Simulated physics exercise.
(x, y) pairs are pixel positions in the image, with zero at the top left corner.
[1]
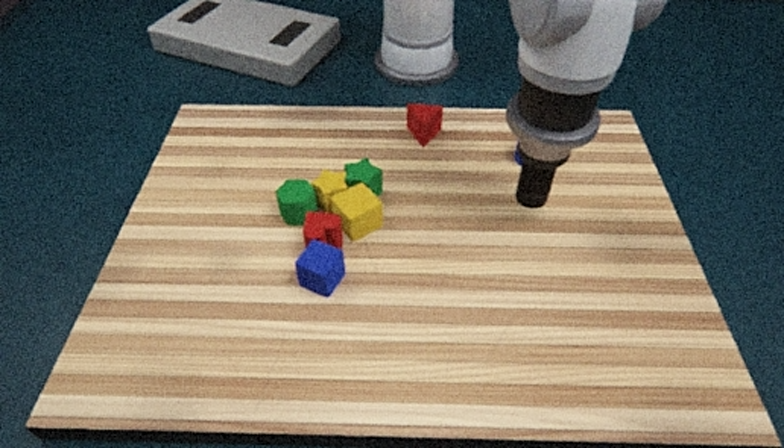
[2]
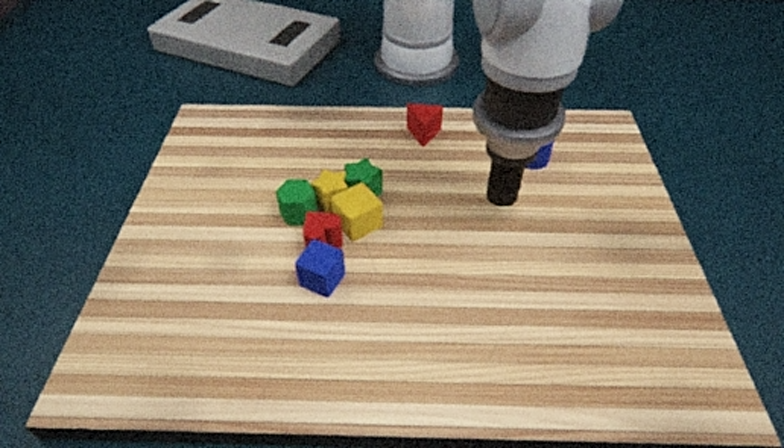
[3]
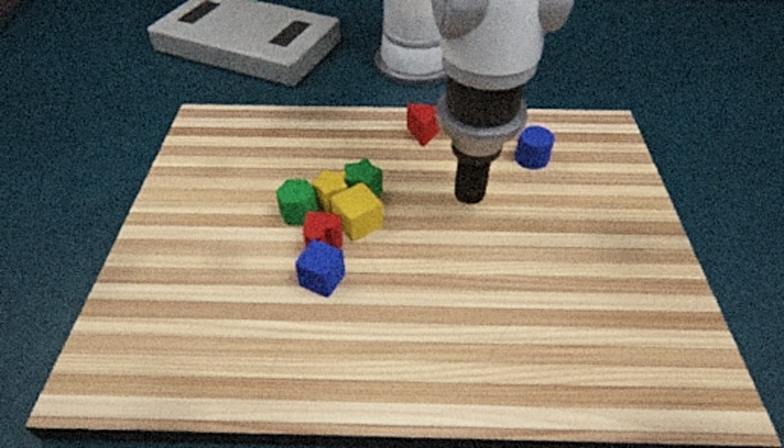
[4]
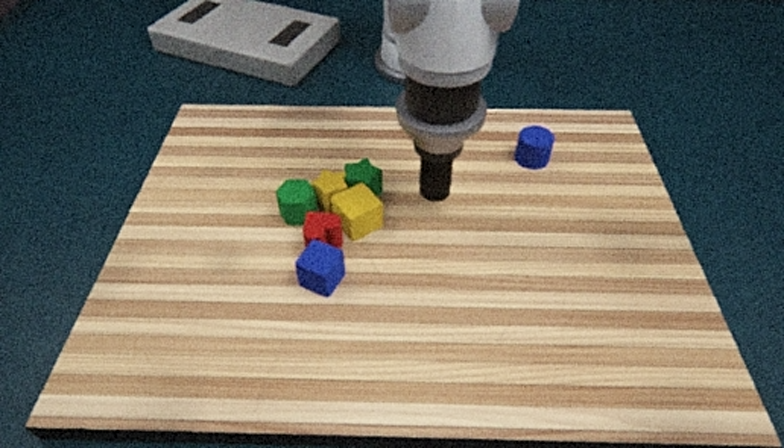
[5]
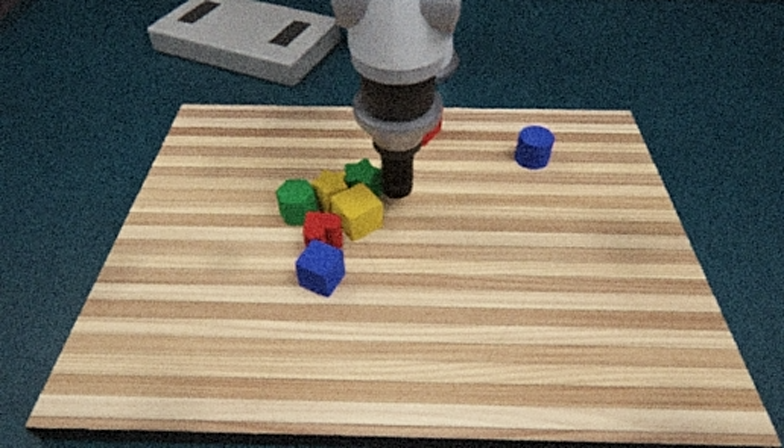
A robot arm with a black rod tip glides steadily leftward above a striped wooden board, seen from a fixed, raised viewpoint facing the arm's base. Green, yellow, red and blue blocks cluster left of centre, with a red block and a blue cylinder farther back. The rod nears the cluster's right side, the arm passing before the back red block, while every block stays put.
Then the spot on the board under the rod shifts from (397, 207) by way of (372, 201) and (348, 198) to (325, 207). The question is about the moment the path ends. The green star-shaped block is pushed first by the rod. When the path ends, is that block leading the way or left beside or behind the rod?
The rod loses it on the way.
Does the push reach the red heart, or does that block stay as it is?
It is shoved along.
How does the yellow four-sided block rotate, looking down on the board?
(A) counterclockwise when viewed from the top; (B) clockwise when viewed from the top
It's A.
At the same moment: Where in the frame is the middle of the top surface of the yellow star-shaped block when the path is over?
It should be at about (299, 173).
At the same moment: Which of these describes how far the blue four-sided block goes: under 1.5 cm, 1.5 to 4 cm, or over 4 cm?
The move is short, under 1.5 cm.
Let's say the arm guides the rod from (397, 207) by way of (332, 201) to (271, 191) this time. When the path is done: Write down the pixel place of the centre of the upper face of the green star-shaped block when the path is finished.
Put as a pixel place, it's (340, 159).
What follows on the original path. Halfway along, rod at (359, 181); green hexagonal block at (288, 192); yellow star-shaped block at (316, 173), turned 45° anticlockwise; yellow four-sided block at (349, 200), turned 25° anticlockwise; green star-shaped block at (342, 159), turned 20° clockwise.
At the end, rod at (323, 190); green hexagonal block at (279, 194), turned 35° anticlockwise; blue four-sided block at (316, 261), turned 20° anticlockwise; red heart at (317, 233), turned 35° clockwise; yellow star-shaped block at (299, 173), turned 30° anticlockwise; yellow four-sided block at (338, 205), turned 85° anticlockwise; green star-shaped block at (336, 155), turned 45° clockwise.
